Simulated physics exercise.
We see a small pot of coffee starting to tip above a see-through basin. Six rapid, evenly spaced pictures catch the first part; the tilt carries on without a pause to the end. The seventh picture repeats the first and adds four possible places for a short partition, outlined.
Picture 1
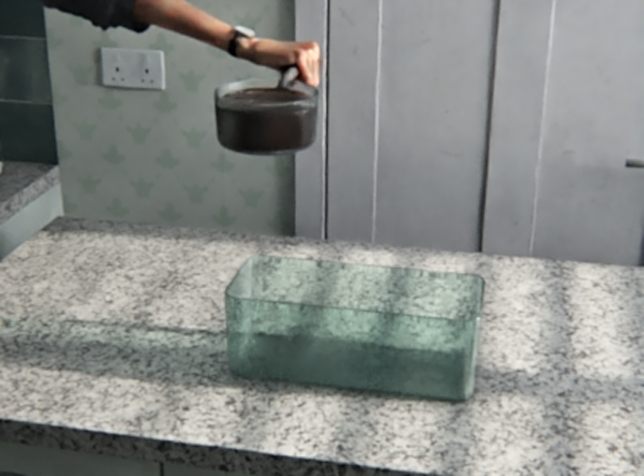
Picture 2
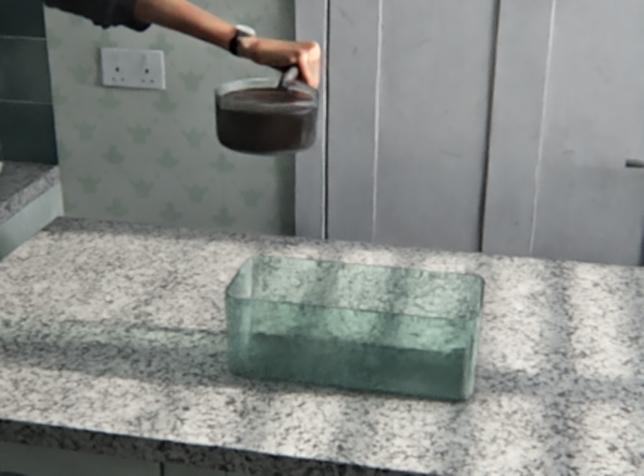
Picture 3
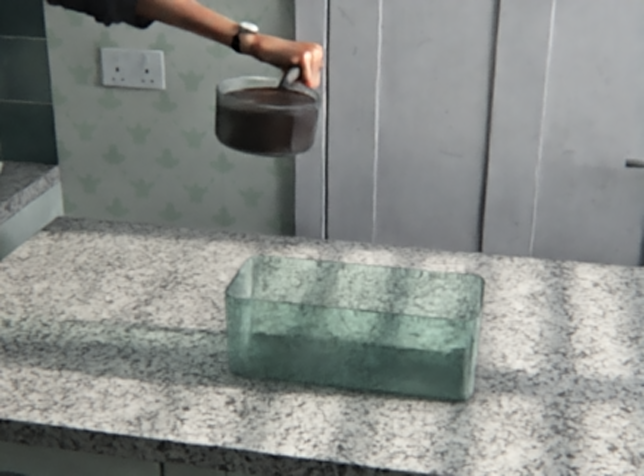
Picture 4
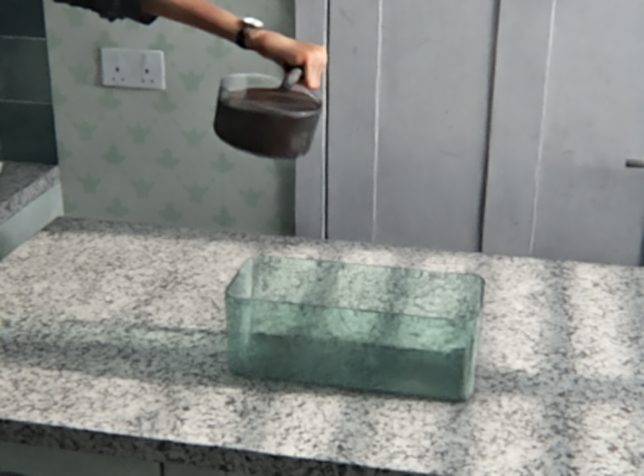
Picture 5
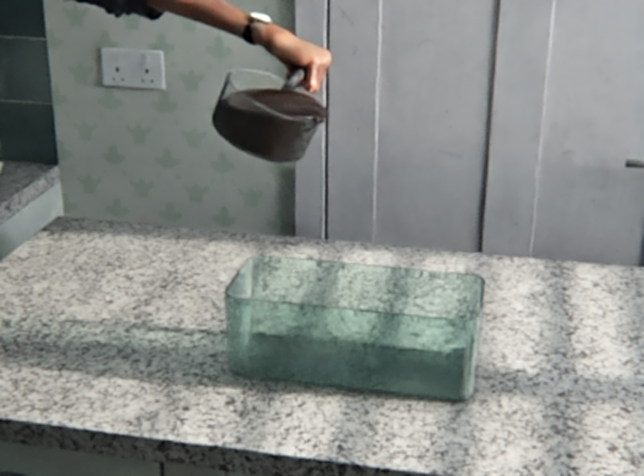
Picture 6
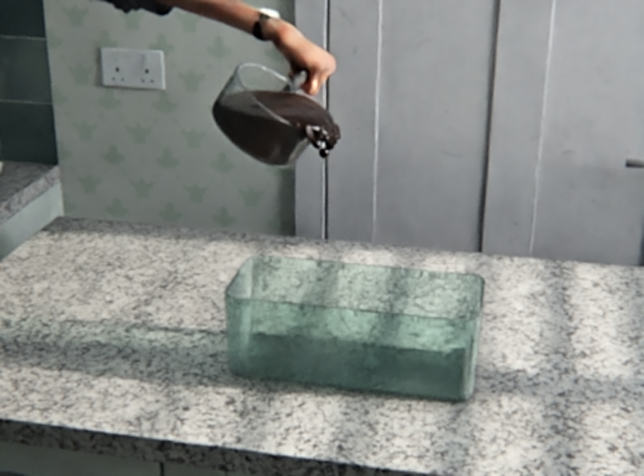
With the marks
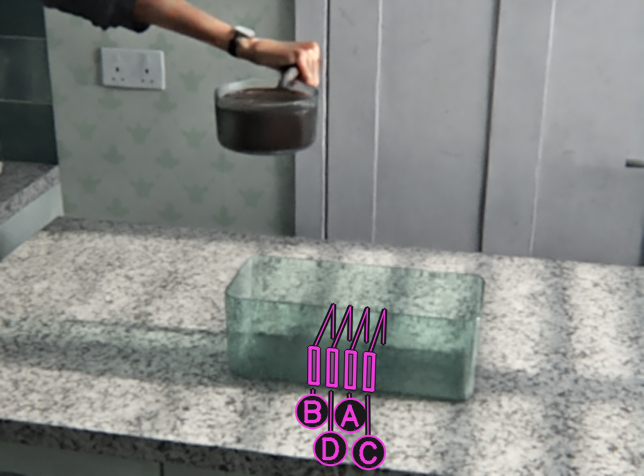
In a kitchen with a speckled stone counter, a hand holds a small pot of dark coffee upright above a see-through greenish basin, then gradually tilts it to the right until coffee starts coming over the lip.
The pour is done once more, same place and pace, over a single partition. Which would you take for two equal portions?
Position C does it best.
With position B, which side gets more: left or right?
The right side.
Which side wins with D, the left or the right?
More ends on the right.
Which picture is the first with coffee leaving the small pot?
Picture 5.
On the marked copy, A at (349, 393); B at (313, 389); C at (367, 395); D at (331, 391).
With A, about 28 % ends left of the wall and 70 % right of it.
With B, about 5 % ends left of the wall and 93 % right of it.
With C, about 49 % ends left of the wall and 50 % right of it.
With D, about 11 % ends left of the wall and 88 % right of it.
